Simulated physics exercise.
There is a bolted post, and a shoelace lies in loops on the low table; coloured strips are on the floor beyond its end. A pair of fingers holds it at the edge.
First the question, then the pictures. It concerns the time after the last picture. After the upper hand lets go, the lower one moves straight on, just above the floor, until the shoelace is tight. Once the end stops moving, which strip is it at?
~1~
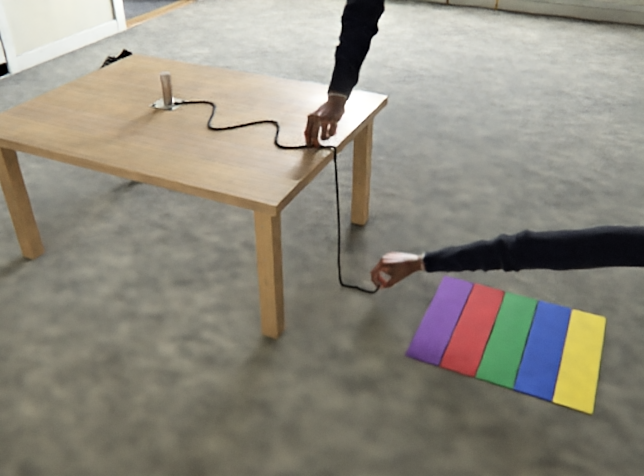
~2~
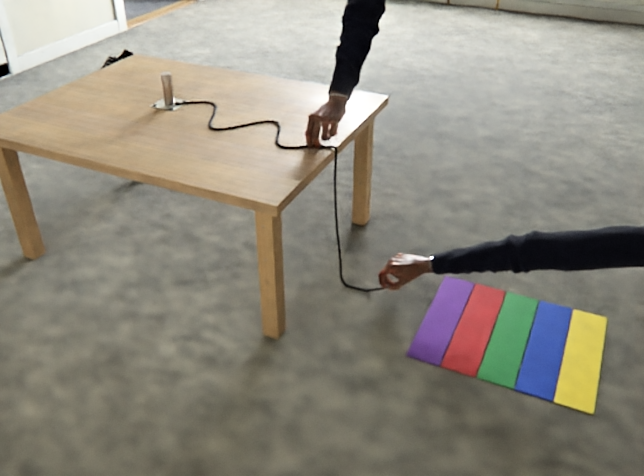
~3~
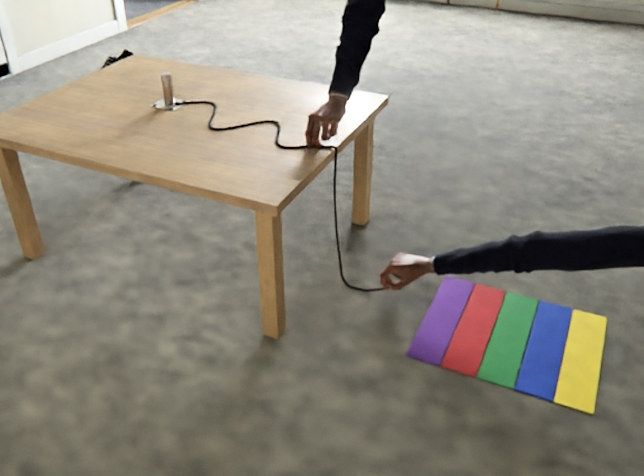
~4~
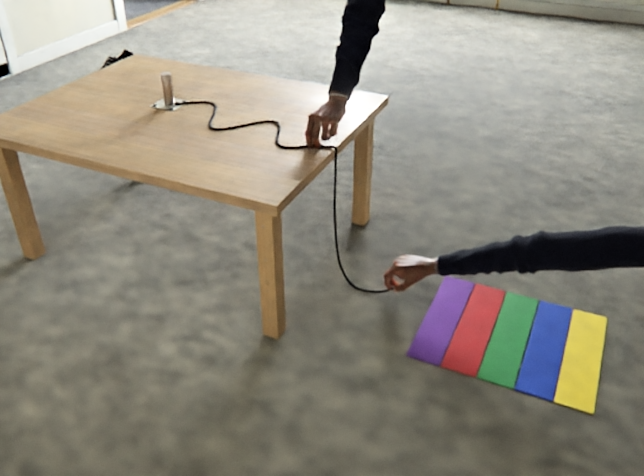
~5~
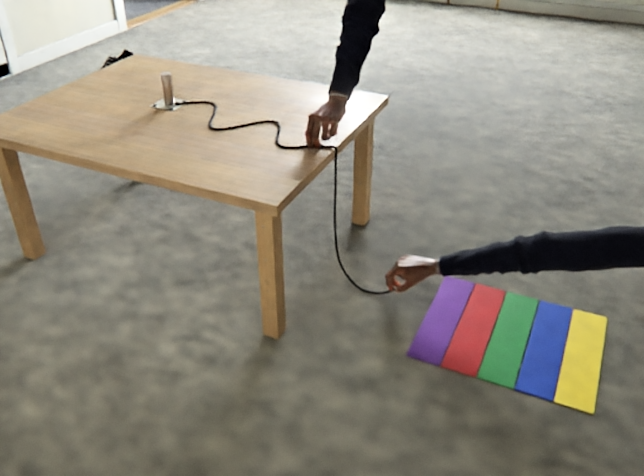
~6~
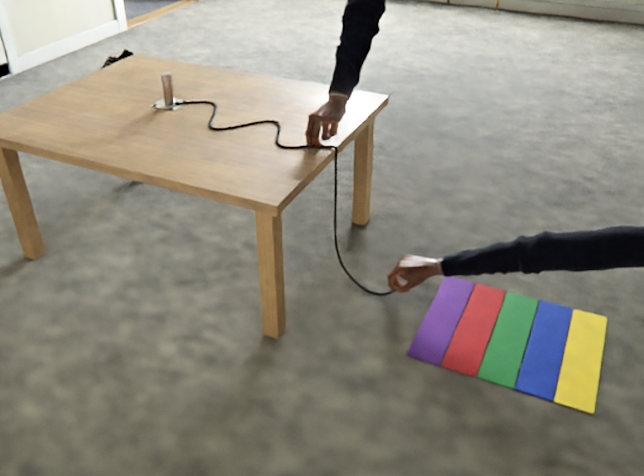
It is at the yellow strip.
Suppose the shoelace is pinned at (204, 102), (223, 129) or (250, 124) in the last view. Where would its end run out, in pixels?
Estimated pixels in sequence: (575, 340), (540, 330) and (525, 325).
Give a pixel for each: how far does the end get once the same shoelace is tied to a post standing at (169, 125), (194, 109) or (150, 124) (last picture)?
In order, it comes out close to (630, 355), (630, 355) and (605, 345).
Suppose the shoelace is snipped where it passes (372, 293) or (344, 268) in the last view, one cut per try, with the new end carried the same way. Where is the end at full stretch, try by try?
It would end up close to (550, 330), then close to (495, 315).
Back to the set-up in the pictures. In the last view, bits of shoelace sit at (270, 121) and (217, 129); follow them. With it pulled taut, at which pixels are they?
The first one ends up at (309, 139) and the second one at (262, 127).
A little later, end near (530, 326); over green.
Next, end near (567, 336); over blue.
When it is tight, end near (589, 342); over yellow. Over yellow.
